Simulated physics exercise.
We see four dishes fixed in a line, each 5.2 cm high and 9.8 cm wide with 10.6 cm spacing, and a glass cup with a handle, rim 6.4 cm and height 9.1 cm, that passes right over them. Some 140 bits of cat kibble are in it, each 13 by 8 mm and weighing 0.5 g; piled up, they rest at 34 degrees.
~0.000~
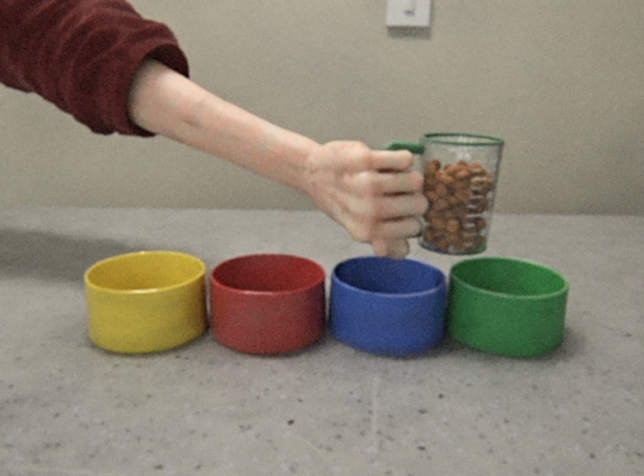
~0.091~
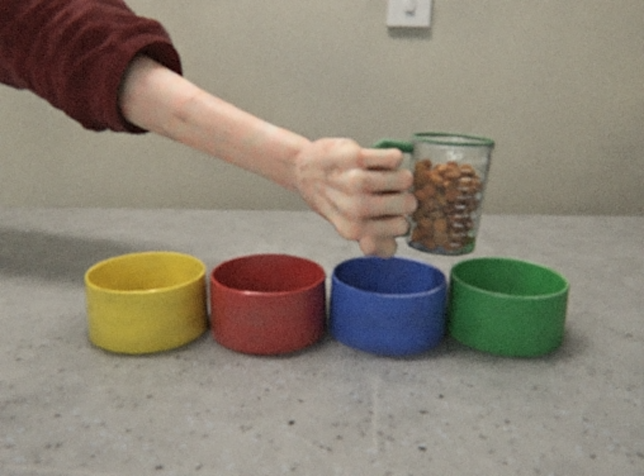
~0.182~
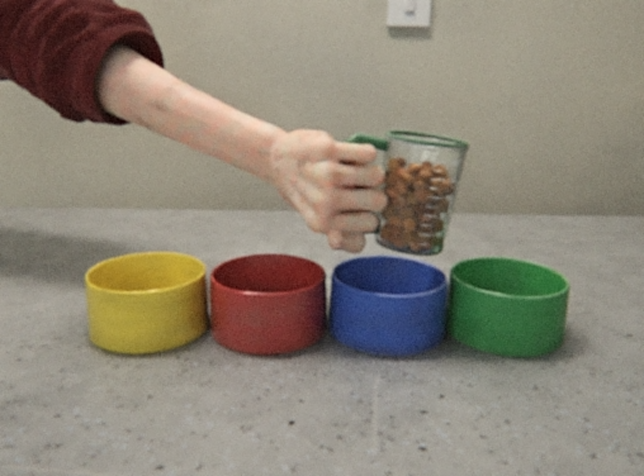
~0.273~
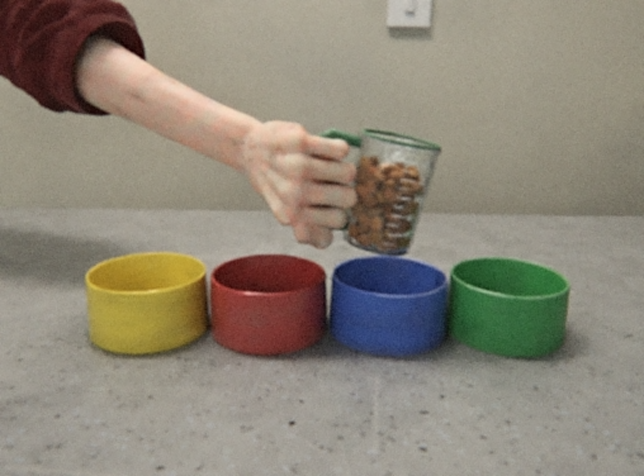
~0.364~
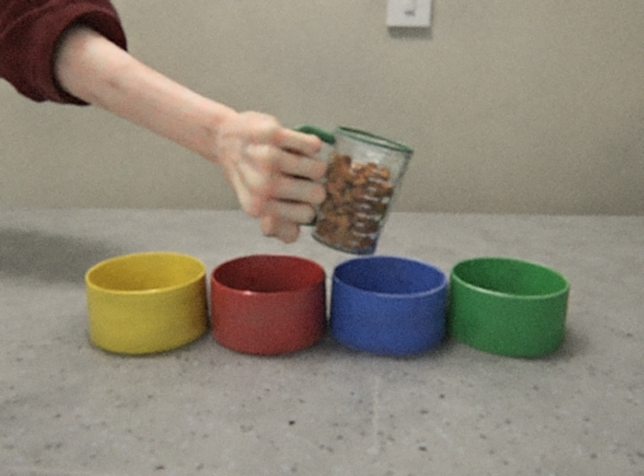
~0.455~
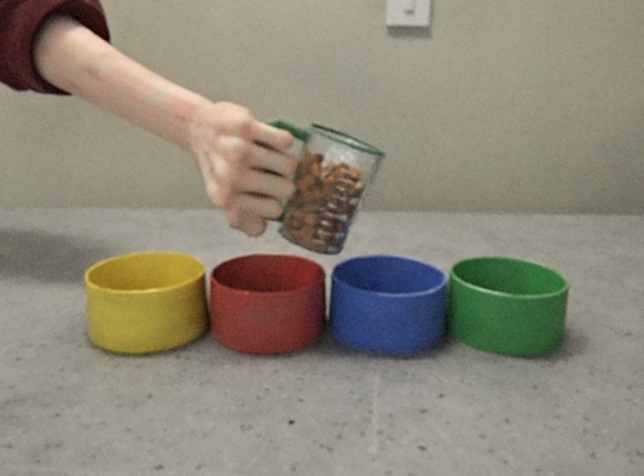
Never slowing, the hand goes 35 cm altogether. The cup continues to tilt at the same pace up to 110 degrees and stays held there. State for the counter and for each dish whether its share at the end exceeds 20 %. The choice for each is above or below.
Red dish - below it, blue dish - below it, green dish - below it, yellow dish - above it, counter - below it.
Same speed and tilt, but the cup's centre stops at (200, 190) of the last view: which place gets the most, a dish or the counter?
Result: Largest portion at red.
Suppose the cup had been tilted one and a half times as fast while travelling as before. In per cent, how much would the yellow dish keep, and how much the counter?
Yellow 100, counter 0.
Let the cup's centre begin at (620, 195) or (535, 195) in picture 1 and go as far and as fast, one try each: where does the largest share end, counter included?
In the first try red collects the most, and in the second it's yellow.
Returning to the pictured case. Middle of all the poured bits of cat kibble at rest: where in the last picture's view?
Resting centre estimate: Around (139, 306).
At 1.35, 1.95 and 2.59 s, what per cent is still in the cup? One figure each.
It goes roughly like this: 100, 100, 60 per cent.
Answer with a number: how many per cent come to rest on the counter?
I'd reckon around 0 per cent.
Then, at 1.35 s, tilt 61 degrees; cup holds 100 %.
After 1.95 s, tilt 89 degrees; cup holds 100 %.
Then, at 2.59 s, tilt 110 degrees; cup holds 60 %, yellow 40 %.
In the end, at 4.2 s, red 0 %, blue 0 %, green 0 %, yellow 90 %, counter 0 %, cup 10 %.
